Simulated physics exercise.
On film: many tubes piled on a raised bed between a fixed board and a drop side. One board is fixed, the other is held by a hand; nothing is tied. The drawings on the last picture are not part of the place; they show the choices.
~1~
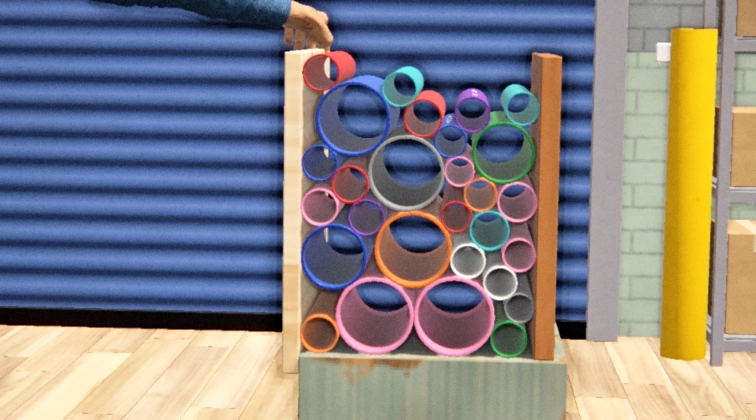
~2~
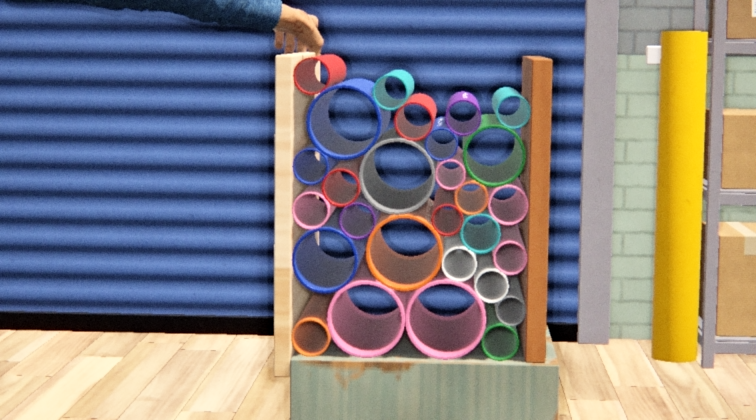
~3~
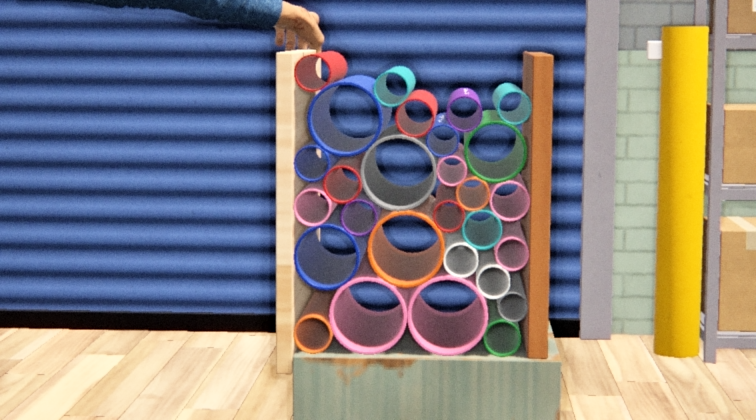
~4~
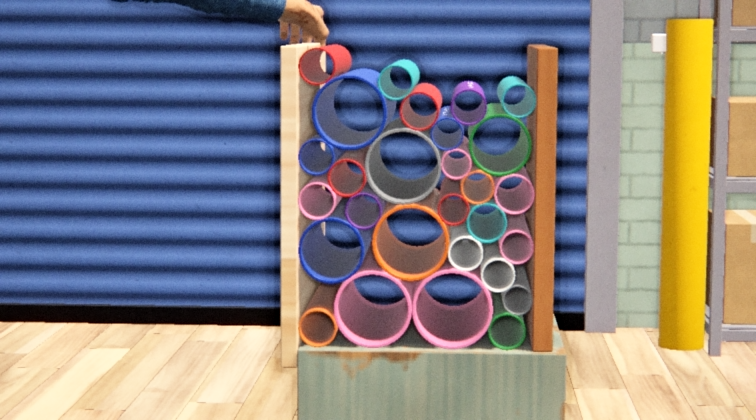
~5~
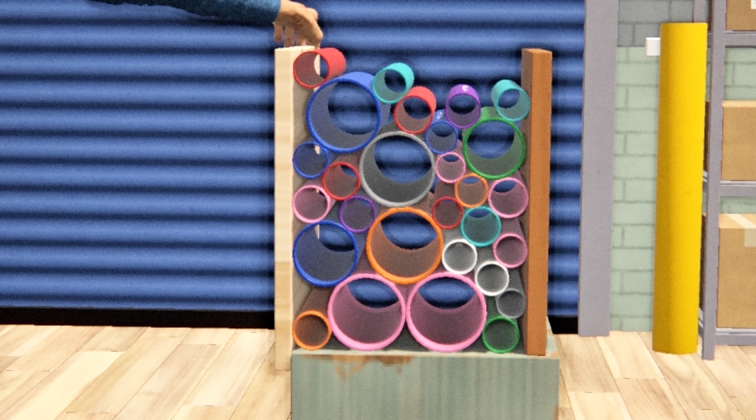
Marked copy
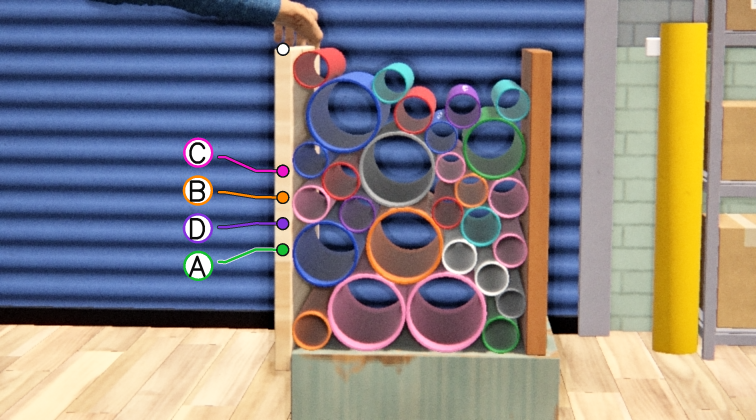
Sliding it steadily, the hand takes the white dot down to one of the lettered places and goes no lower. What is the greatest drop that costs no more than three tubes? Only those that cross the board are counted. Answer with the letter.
C is the limit.
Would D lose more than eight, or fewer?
At D, fewer than eight.
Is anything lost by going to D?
Yes, at D.
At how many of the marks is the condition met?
One of the four.
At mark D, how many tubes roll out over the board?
At D the number is four.
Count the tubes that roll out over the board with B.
The count is four.
On the marked copy, A at (283, 250); B at (283, 197); C at (283, 171); D at (283, 224); the white dot at (283, 50).
Following C. Soon after the start, top of the board (292, 106).
Later, top of the board (292, 170).
In the end, top of the board (292, 171), one out over the board.
As for the rest, A more than three out over the board; B four out over the board; D four out over the board.
